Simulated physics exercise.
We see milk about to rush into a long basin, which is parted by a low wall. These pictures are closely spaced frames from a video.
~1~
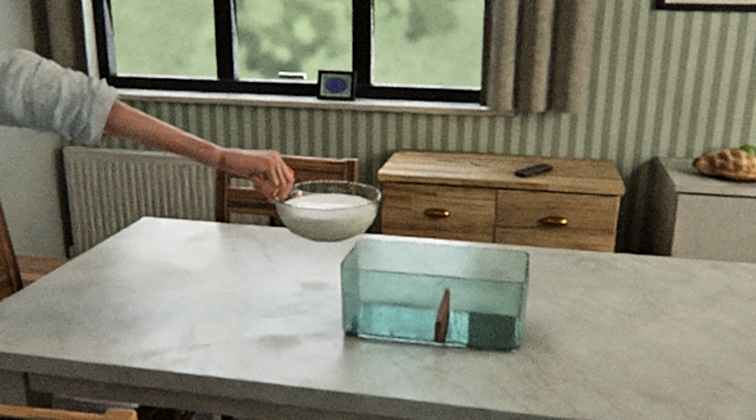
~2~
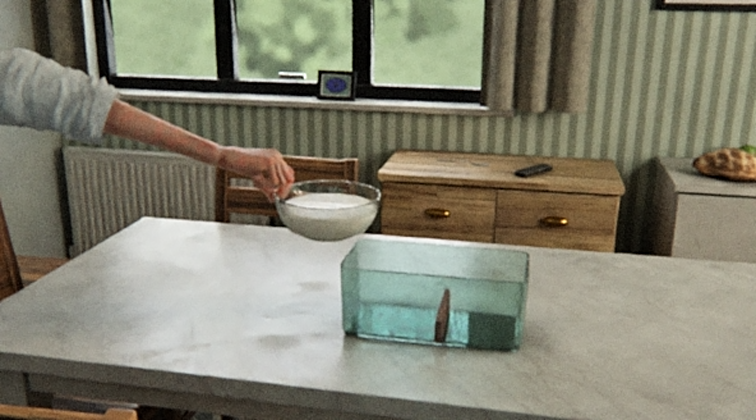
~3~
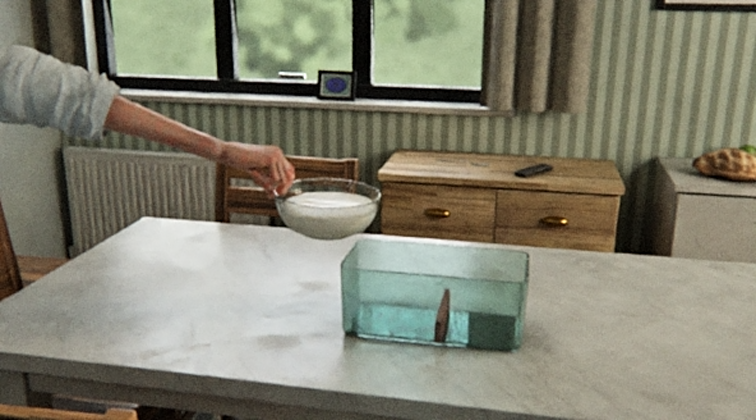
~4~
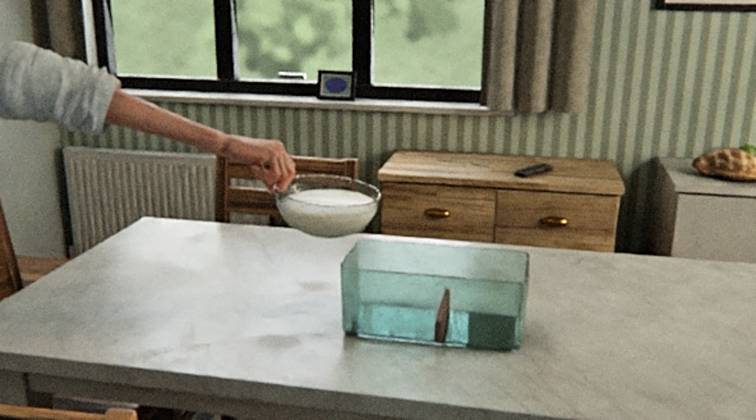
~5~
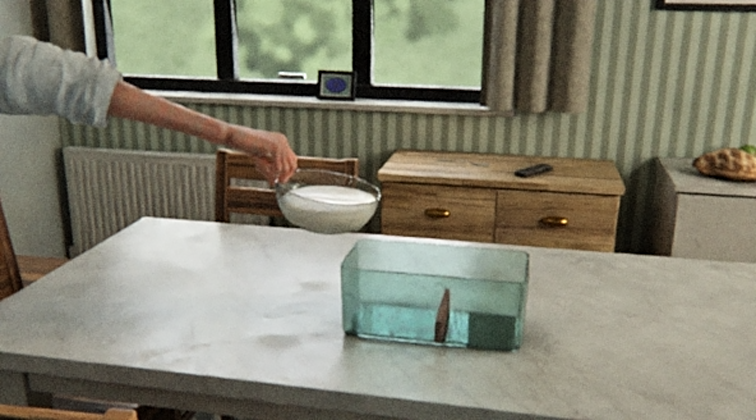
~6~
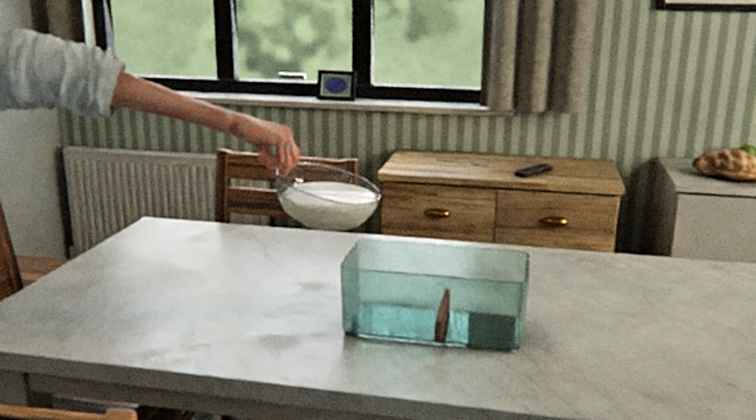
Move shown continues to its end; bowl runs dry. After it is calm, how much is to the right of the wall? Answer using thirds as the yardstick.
Between a third and two thirds of it.
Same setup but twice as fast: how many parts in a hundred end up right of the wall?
About 55 %.
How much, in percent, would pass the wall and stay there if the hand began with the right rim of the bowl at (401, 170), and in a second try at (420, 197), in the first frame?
It comes out at around 80 percent and then around 80 percent.
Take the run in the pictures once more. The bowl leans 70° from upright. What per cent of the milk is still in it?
Near 45 percent is still in there.
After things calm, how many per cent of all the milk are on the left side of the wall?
Share approx. 50 %.
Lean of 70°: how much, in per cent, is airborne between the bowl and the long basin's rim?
Roughly 45 percent.
A moment on, the bowl is tipped part way and 45 per cent is still to pour, 11 is left of the wall and 0 right of it.
Next, the bowl is tipped right over and 1 per cent is still to pour, 38 is left of the wall and 50 right of it.
Then the bowl is tipped right over and 0 per cent is still to pour, 50 is left of the wall and 49 right of it.
Later the bowl is tipped right over and 0 per cent is still to pour, 50 is left of the wall and 49 right of it.
Finally, 50 per cent lies left of the wall, 49 right of it and 1 outside.
